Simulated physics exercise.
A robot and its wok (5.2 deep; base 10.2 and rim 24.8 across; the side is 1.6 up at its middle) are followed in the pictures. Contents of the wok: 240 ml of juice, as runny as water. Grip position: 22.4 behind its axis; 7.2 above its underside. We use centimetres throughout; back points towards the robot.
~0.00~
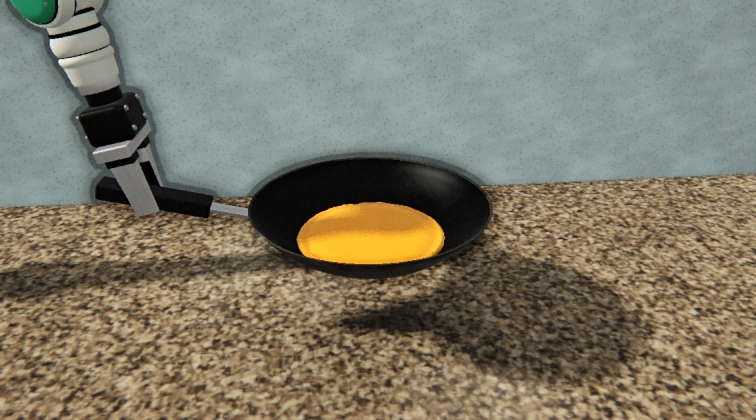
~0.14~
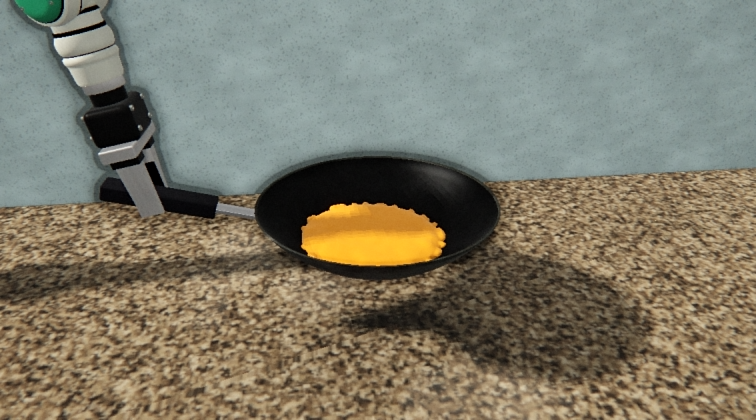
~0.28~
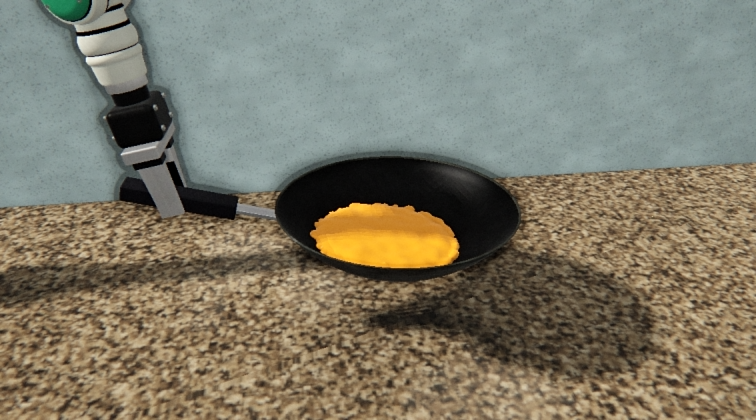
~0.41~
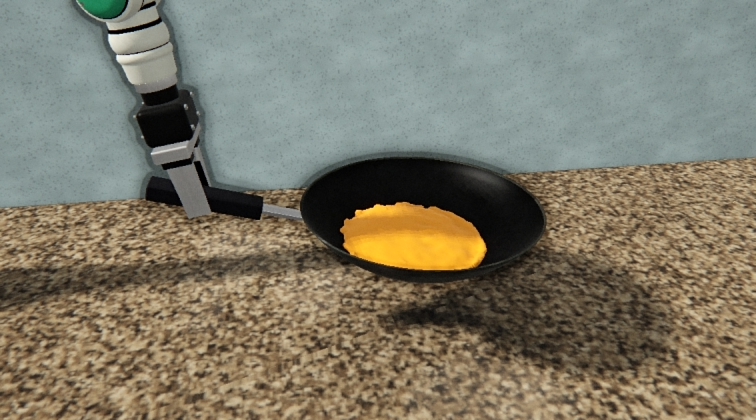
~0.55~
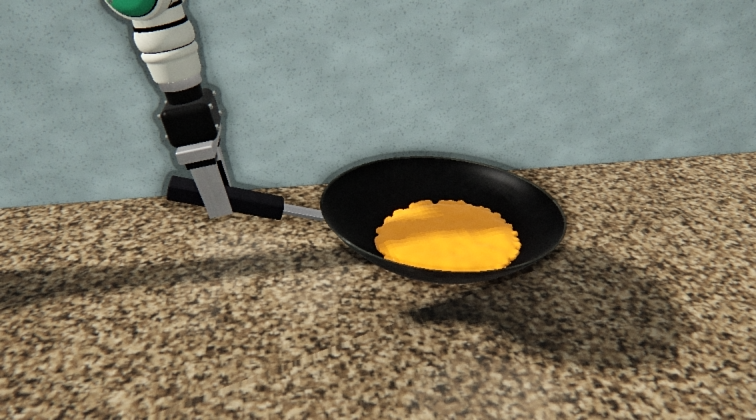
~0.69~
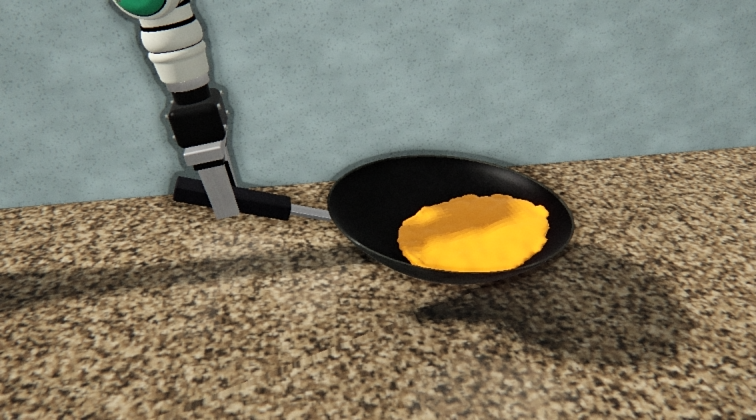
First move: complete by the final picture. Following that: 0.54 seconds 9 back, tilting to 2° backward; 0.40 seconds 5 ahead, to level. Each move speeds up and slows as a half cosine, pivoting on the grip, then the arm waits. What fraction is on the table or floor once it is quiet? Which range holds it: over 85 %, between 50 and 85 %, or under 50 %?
It lies under 50 %.
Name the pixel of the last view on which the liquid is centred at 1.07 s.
(385, 232).
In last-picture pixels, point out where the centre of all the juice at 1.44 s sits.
Around (337, 234).
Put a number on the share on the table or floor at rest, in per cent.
The share comes out near 12 %.
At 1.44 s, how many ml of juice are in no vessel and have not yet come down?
Around 10 ml at that moment.
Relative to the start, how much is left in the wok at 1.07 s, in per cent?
Some 100 per cent.
After 1.07 s, level, liquid up to 14 above the table; 240 ml in the wok.
After 1.44 s, level, liquid up to 18 above the table; 225 ml in the wok, 5 ml on the table or floor, 10 ml in the air or running down outside.
After 1.83 s, level, liquid up to 17 above the table; 210 ml in the wok, 15 ml on the table or floor, 15 ml in the air or running down outside.
After 2.63 s, level, liquid up to 16 above the table; 210 ml in the wok, 30 ml on the table or floor.
At rest, 210 ml in the wok, 30 ml on the table or floor. That is 13 % on the table or floor.
